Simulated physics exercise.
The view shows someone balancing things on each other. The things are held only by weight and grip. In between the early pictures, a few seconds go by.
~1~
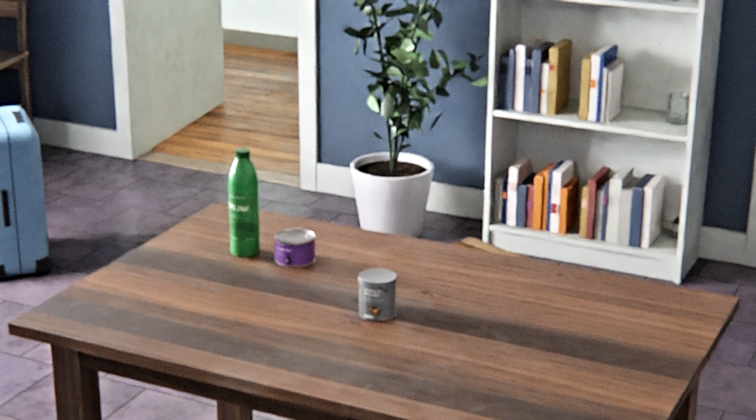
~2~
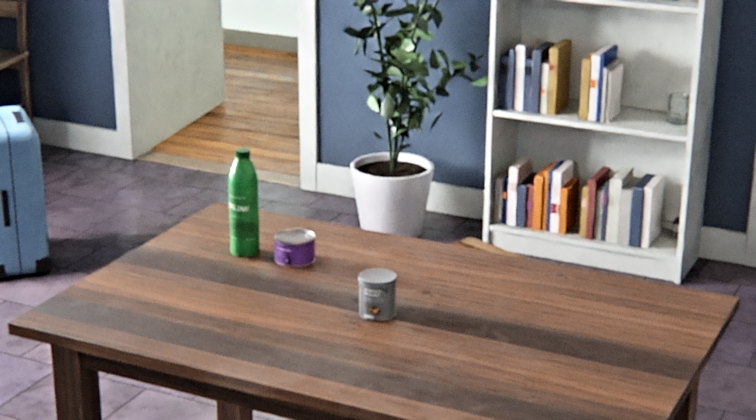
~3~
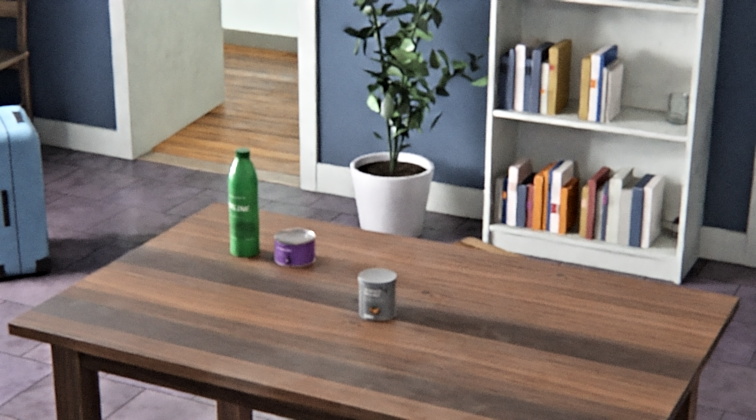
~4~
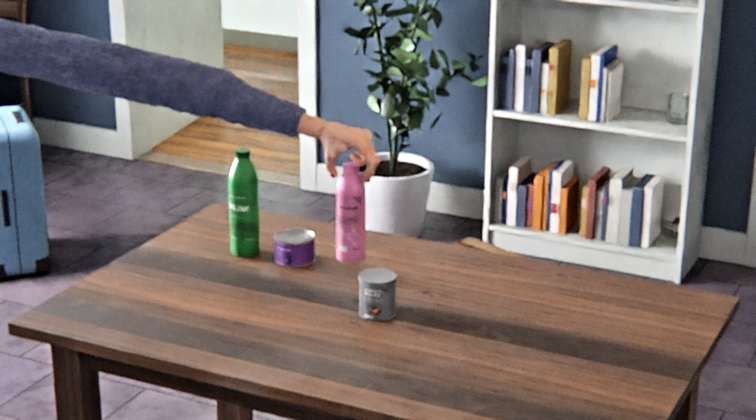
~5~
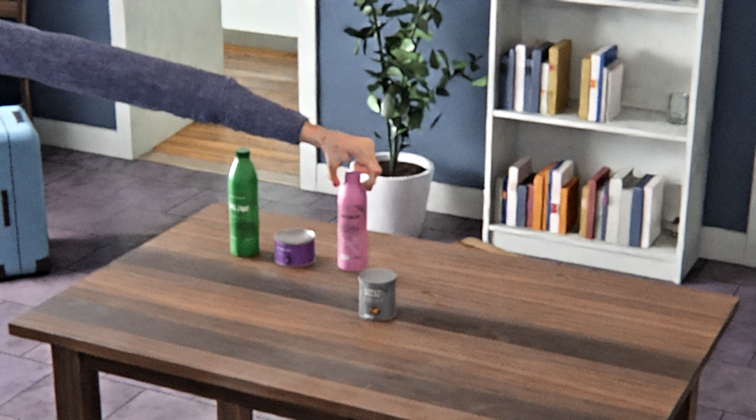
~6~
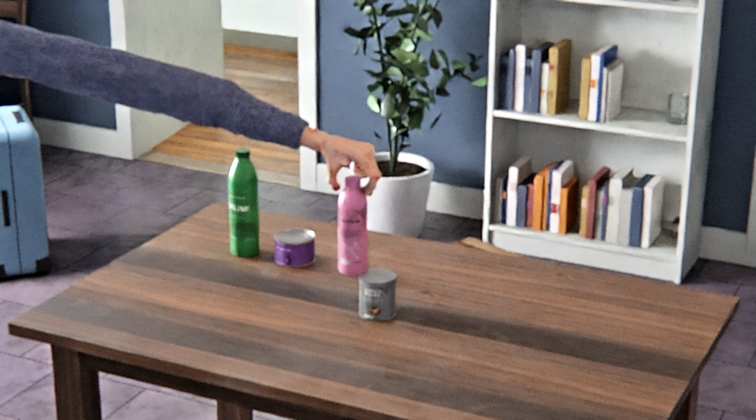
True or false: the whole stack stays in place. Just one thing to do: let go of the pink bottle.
False.
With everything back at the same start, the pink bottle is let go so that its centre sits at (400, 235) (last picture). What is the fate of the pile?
Afterwards the pile tumbles over.
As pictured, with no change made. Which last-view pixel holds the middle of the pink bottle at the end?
Near (303, 285).
Then, 0.30 s past the last view, pink bottle rocked 21° from its first pose near (338, 228).
Then, 0.40 s past the last view, pink bottle now fallen.
Then, 0.50 s past the last view, things are still on the move.
Finally, fallen, pink bottle; the other 3 still in place. Final places as the last picture's camera would see them, pink bottle near (303, 285). The pile comes apart.
